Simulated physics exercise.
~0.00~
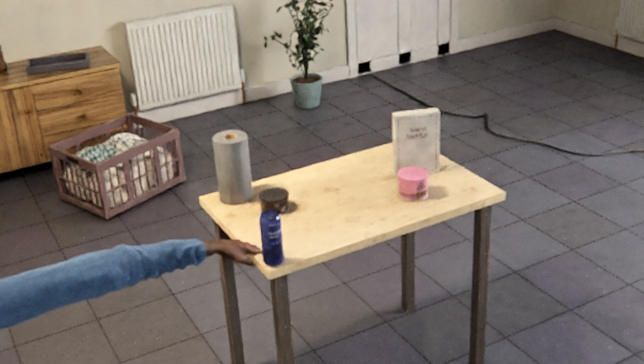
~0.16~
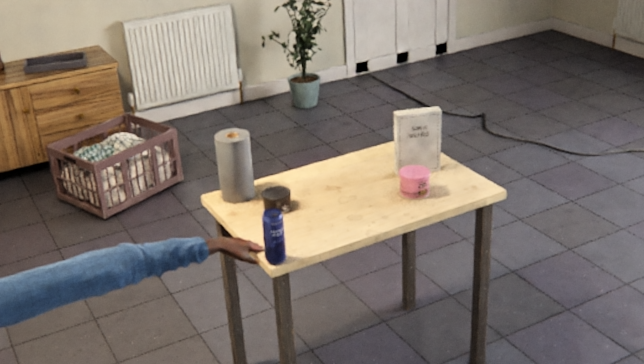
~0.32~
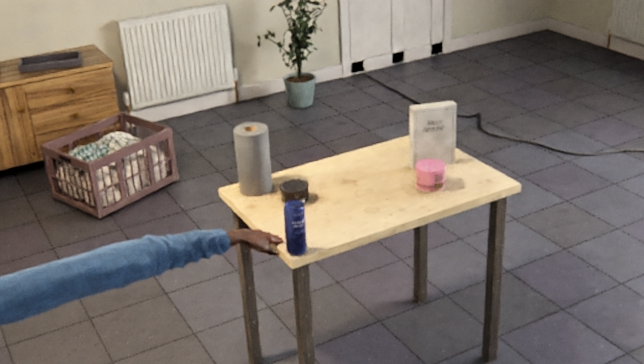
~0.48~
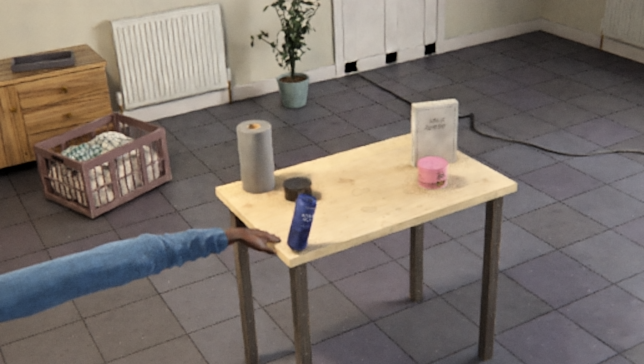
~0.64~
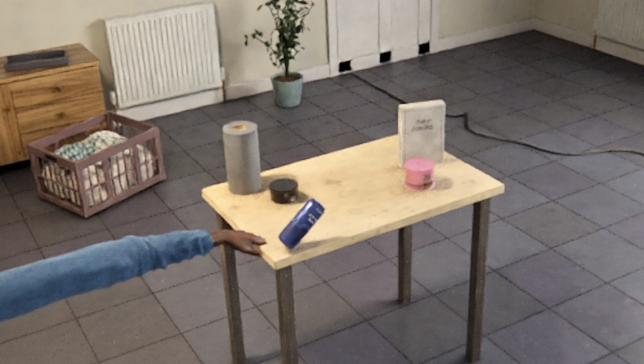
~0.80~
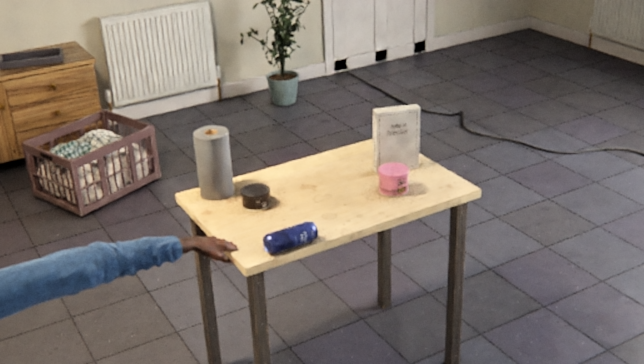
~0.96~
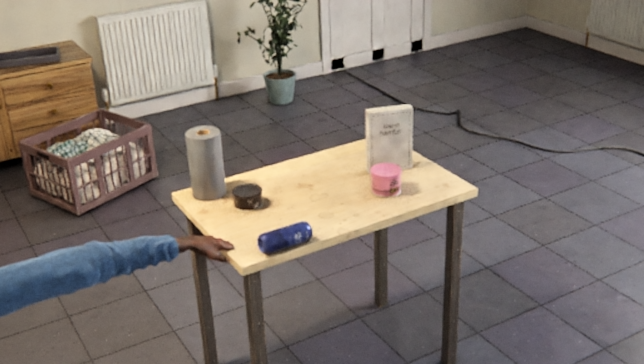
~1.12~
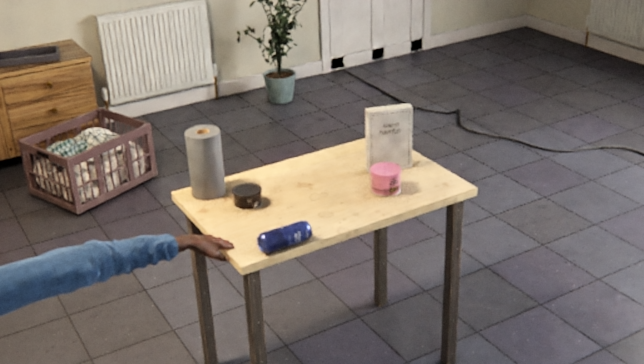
A blue can tipped over near the front edge of a wooden table as a blue-sleeved arm moved the table right, then back left, and it ended lying on its side while the grey roll, white book, and black and pink tubs stayed in place.
